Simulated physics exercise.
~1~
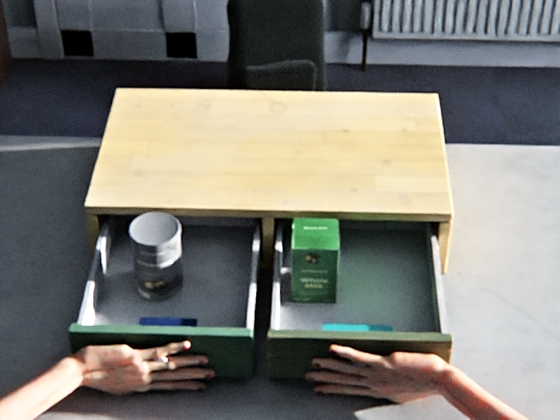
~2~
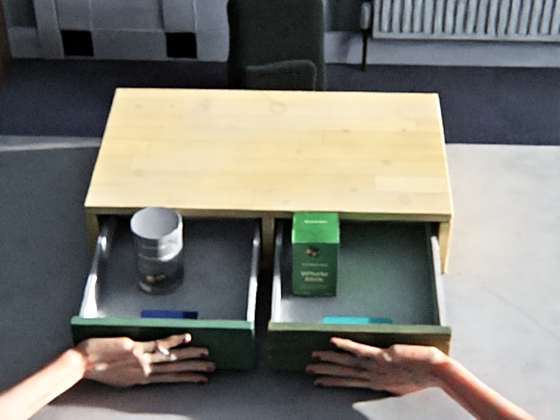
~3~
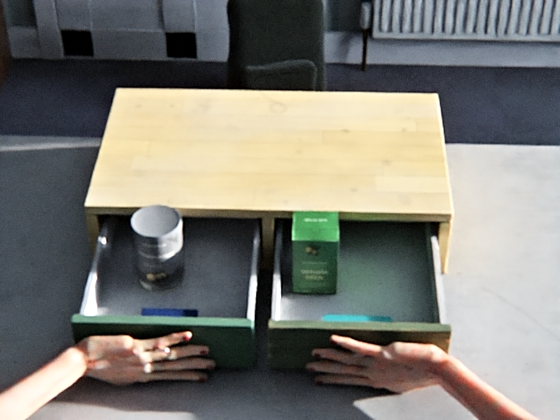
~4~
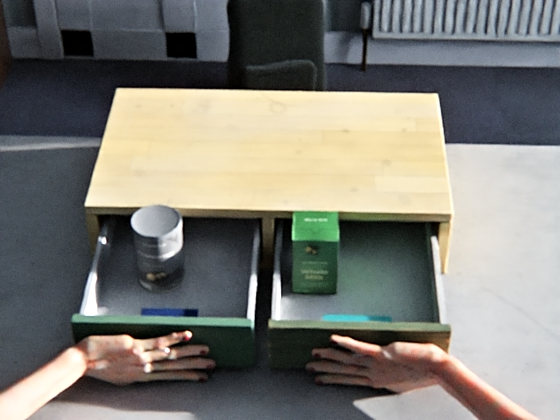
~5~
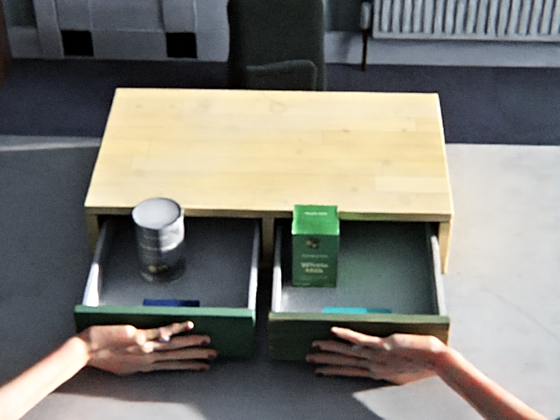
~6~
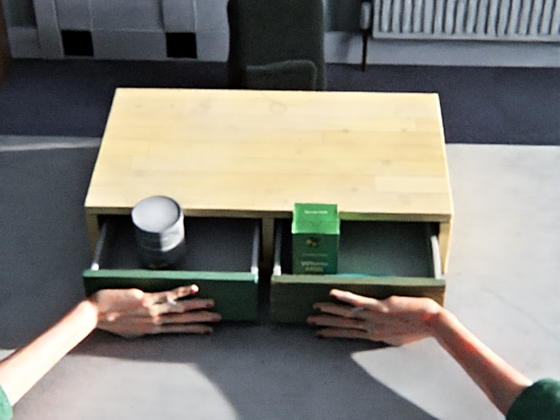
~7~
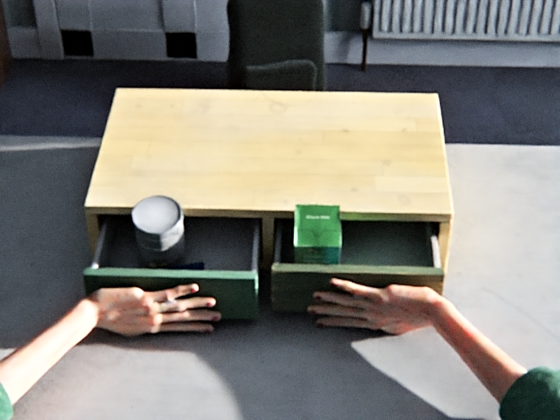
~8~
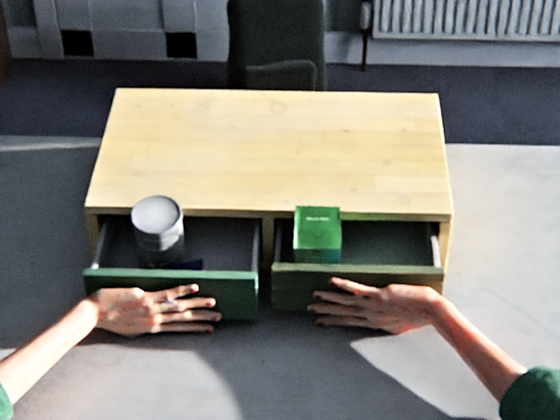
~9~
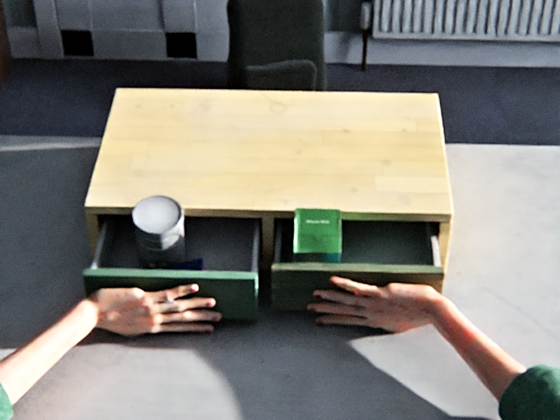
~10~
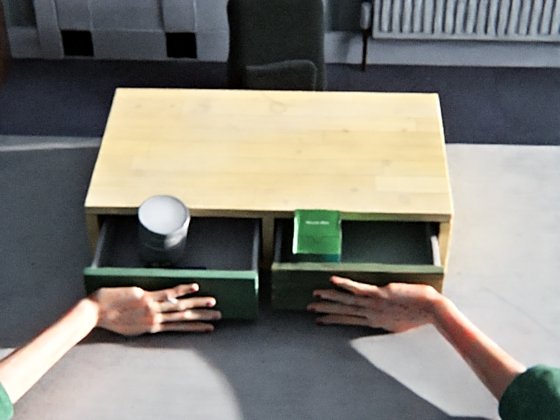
The clip opens on a small wooden chest with two green-fronted drawers pulled out, a hand resting against each. The left drawer holds a silvery cylindrical container and a flat blue item, while the right holds an upright green carton and a flat turquoise item. The hands push both drawers inward, slightly at first, then farther, and the flat items slip from clear view behind the fronts. As the drawers slow, the green carton tips into a lean. The hands stay pressed to the fronts, but both drawers come to rest still partly open.
